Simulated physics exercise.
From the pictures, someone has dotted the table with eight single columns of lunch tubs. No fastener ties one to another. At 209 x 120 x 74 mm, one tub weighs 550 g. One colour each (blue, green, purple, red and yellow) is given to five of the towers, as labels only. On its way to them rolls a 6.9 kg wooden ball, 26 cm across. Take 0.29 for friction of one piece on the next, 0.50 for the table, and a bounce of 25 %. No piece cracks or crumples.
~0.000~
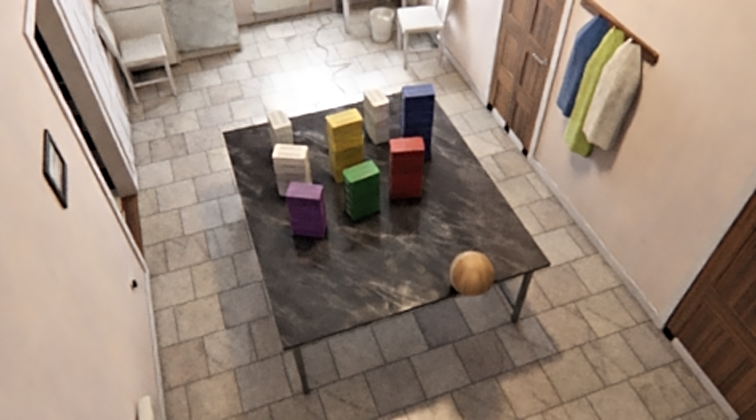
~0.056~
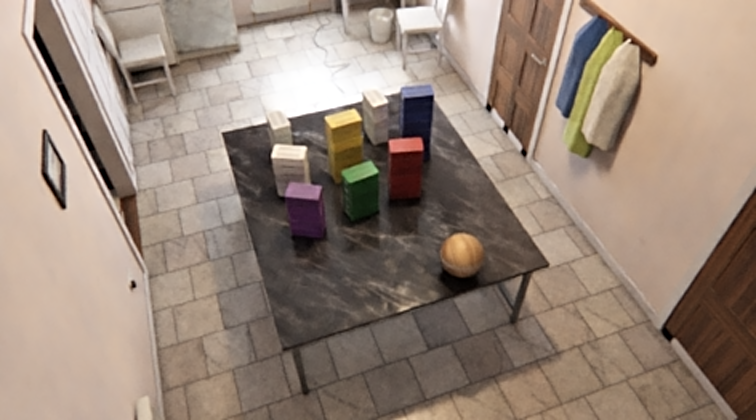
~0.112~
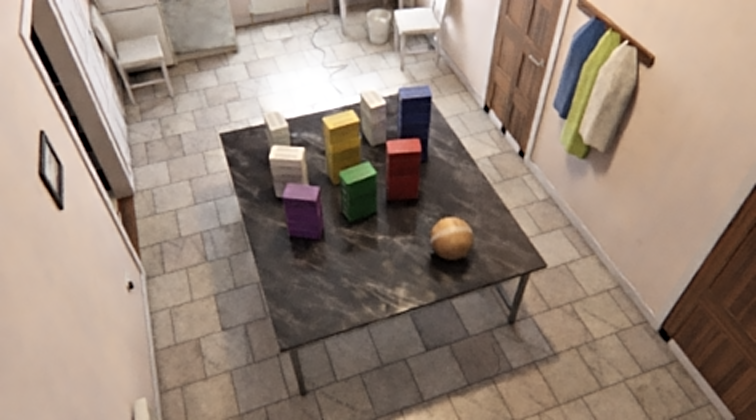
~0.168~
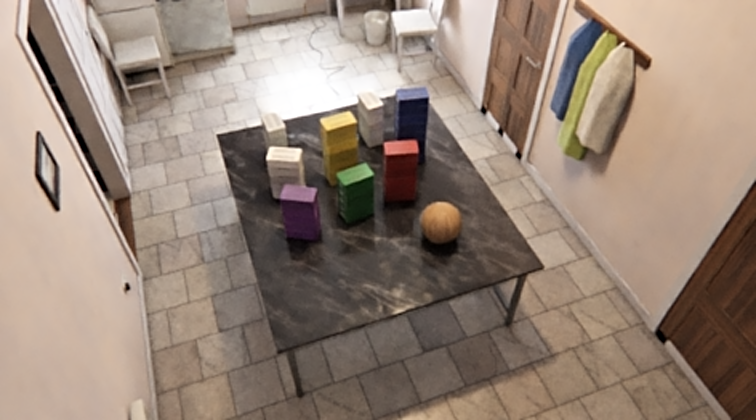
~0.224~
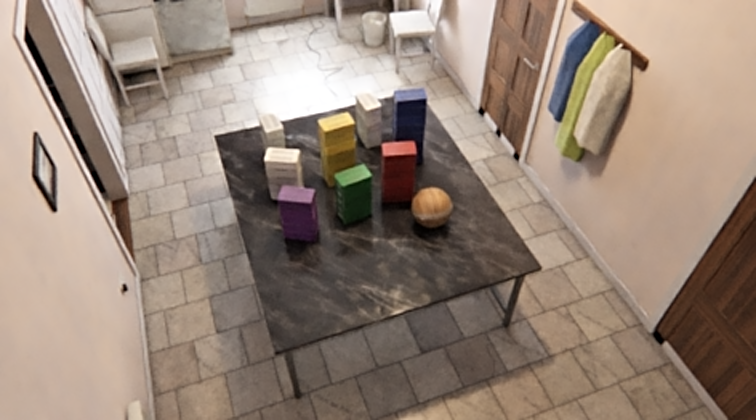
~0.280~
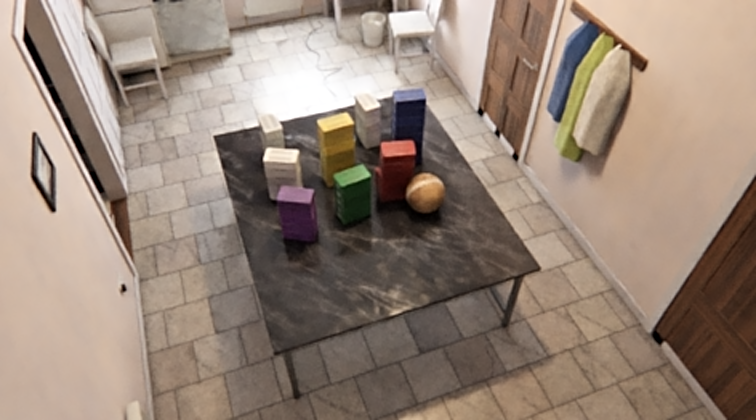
At the start, a wooden ball sits near the front right corner of a dark table where purple, green, red, yellow, blue and whitish stacks stand upright. The ball rolls back and slightly left across the tabletop toward the red stack, then meets it, and the red stack tilts slightly.
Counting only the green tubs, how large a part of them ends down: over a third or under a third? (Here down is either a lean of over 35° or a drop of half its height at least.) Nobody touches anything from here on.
The fraction down lags behind a third.
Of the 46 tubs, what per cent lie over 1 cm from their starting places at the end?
That is 35 per cent.
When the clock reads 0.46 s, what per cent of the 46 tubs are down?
5 per cent.
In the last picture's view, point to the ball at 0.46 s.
Check around pixel (418, 159).
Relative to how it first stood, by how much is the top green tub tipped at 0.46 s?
Measured against how it began, the tilt is near 0 degrees.
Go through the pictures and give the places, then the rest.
In the first picture (pixels give the middle of a visible side; the camera pans a little), ball (472, 274) 65 cm from contact, 2.6 m/s; top green tub (361, 171); top purple tub (304, 191); none has stirred.
In the second picture, ball (462, 255) 51 cm from contact, 2.6 m/s; top green tub (360, 172).
In the third picture, ball (452, 239) 36 cm from contact, 2.6 m/s; top green tub (358, 173).
In the fourth picture, ball (441, 223) 21 cm from contact, 2.6 m/s; top green tub (355, 174).
In the fifth picture, ball (432, 208) 7 cm from contact, 2.6 m/s; top green tub (353, 175).
In the sixth picture, ball (425, 193) after contact, 2.0 m/s; top green tub (352, 175); top red tub (398, 148) 5° from how it stood; movement in 6 of them.
After 0.46 s, ball still moving; none of the 5 green tubs down (3 of 46 in all colours); top green tub unmoved; top red tub 45° from how it stood, 8 cm lower.
After 0.68 s, ball still moving; none of the 5 green tubs down (9 of 46 in all colours); top green tub unmoved; top red tub 50° from how it stood, 34 cm lower.
After 1.28 s, ball still moving; none of the 5 green tubs down (12 of 46 in all colours); top green tub unmoved; top blue tub on its side.
In the end (2.3 s), ball rolling away; none of the 5 green tubs down (12 of 46 in all colours); top green tub unmoved; top blue tub on its side. That is 0 per cent. From the last view, middles, top green tub near (352, 180), top blue tub near (423, 171).
